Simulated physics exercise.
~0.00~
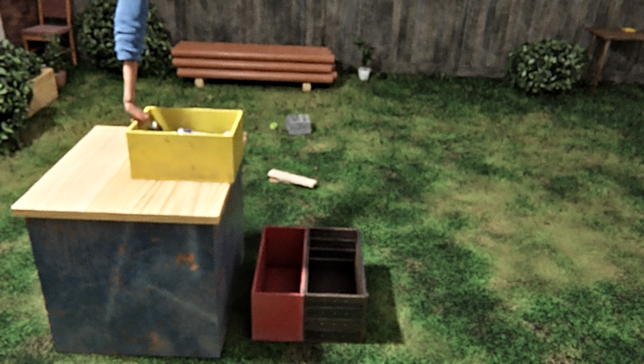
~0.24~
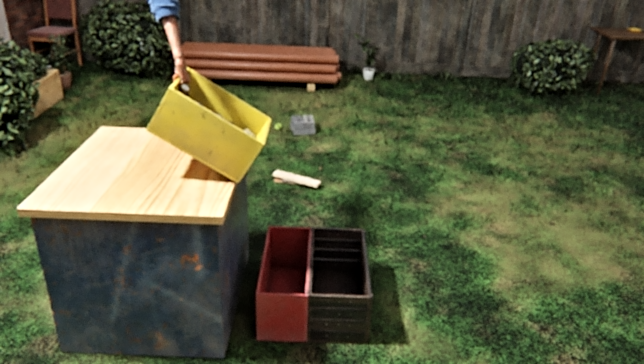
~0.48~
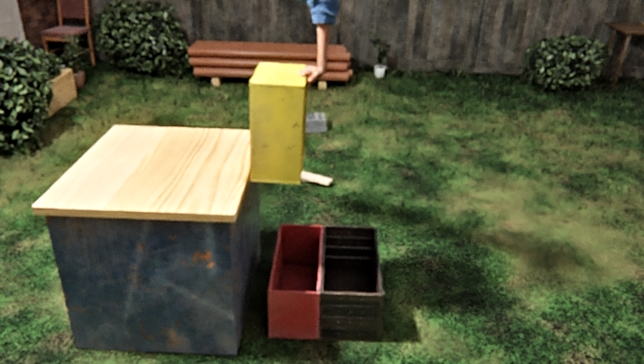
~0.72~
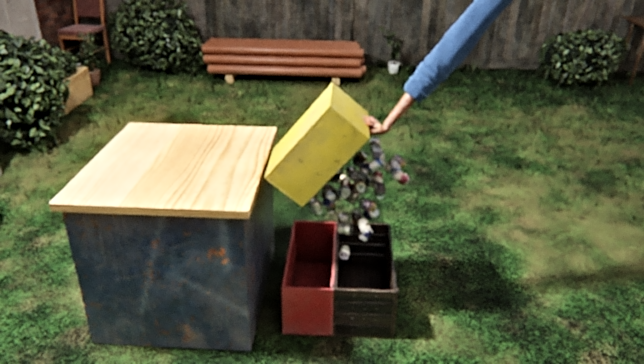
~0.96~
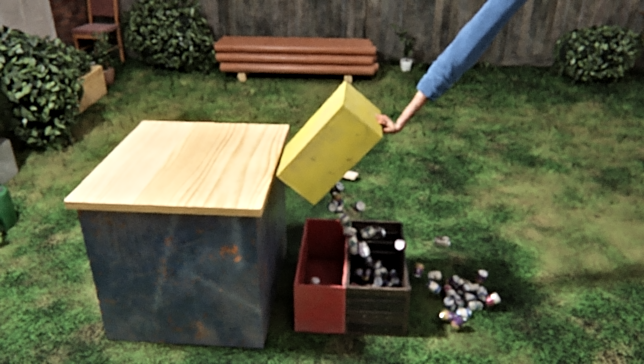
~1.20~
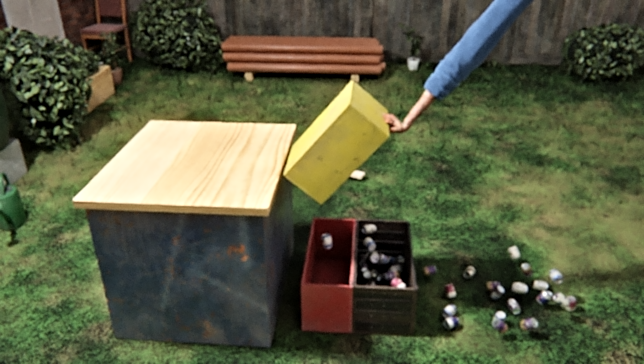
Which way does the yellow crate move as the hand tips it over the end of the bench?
The yellow crate moves to the right as the hand tips it over the end of the bench.
In a grassy yard, a hand tips a yellow crate over the end of a wooden-topped bench, pouring small cans toward two bins below; most land in the dark wooden bin, a couple in the red bin, and the rest scatter on the grass beyond.
